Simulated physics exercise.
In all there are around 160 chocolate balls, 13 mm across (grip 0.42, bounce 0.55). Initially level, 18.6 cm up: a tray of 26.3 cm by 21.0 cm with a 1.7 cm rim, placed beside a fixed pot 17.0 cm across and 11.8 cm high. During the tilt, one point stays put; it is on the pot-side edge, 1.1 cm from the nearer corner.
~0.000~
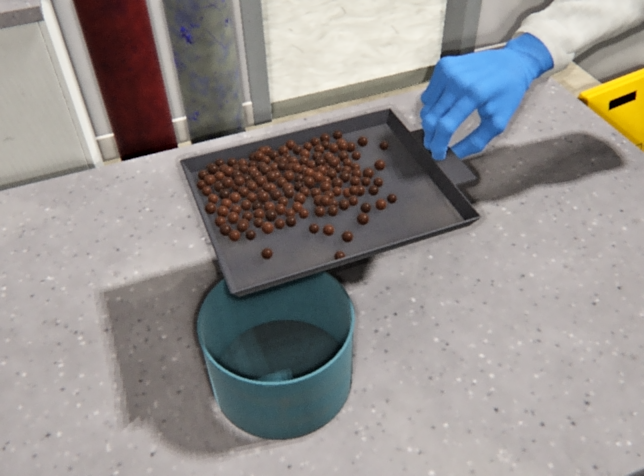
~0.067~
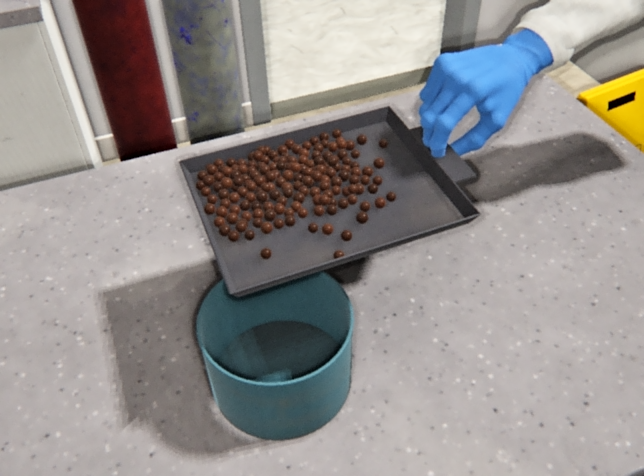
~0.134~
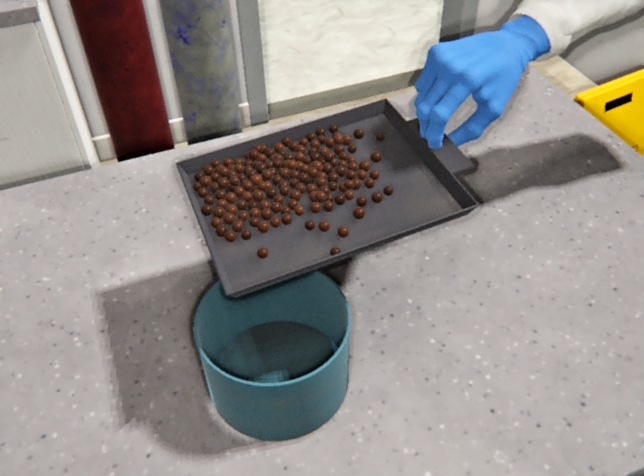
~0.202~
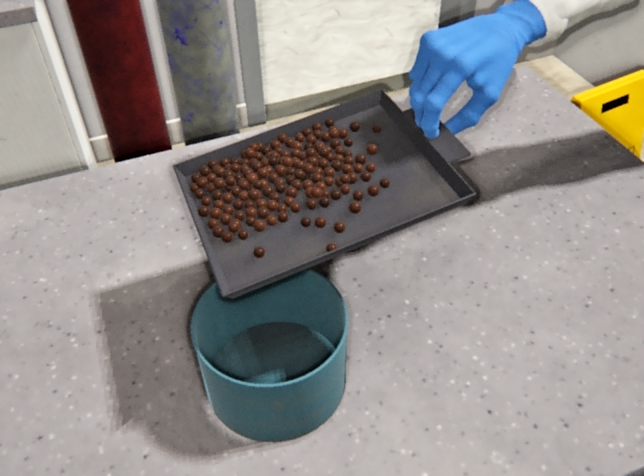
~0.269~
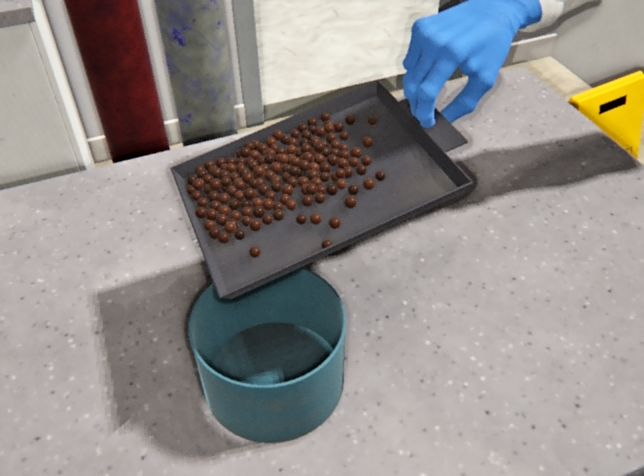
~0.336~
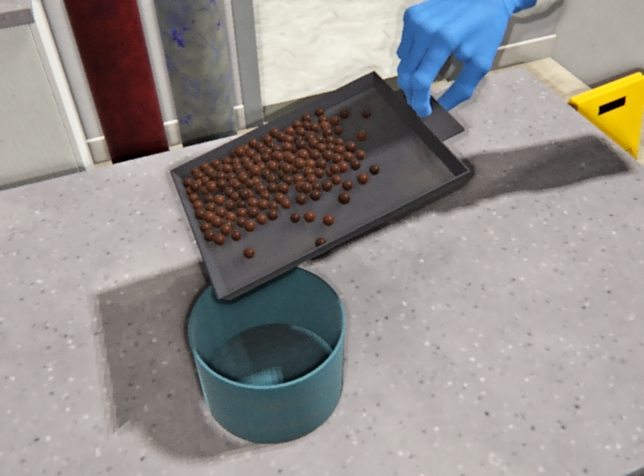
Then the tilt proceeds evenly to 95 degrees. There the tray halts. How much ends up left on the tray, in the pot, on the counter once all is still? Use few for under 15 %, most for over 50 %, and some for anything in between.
Tray: Few, pot: Few, counter: Most.
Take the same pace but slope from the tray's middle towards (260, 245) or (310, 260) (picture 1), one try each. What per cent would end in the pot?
Roughly 25 per cent on the first try and 60 per cent on the second.
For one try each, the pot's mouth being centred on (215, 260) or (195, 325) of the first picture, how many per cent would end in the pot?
70 % and 30 %.
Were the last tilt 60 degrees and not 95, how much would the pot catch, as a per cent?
Around 0 in a hundred.
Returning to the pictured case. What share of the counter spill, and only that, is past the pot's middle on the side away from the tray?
Around 100 in a hundred.
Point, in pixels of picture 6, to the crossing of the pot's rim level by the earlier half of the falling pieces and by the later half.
Near (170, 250) at first, near (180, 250) afterwards.
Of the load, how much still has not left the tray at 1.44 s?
Some 20 per cent of the load.
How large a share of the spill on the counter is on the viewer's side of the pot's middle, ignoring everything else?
About 10 per cent.
After 1.00 s, tilt 53 degrees; the tray holds 90 %, the pot 0 %.
Then, at 1.44 s, tilt 78 degrees; the tray holds 20 %, the pot 5 %.
After 1.96 s, tilt 95 degrees; the tray holds 0 %, the pot 5 %.
At rest (2.7 s), tray 0 %, pot 5 %, counter 95 %.
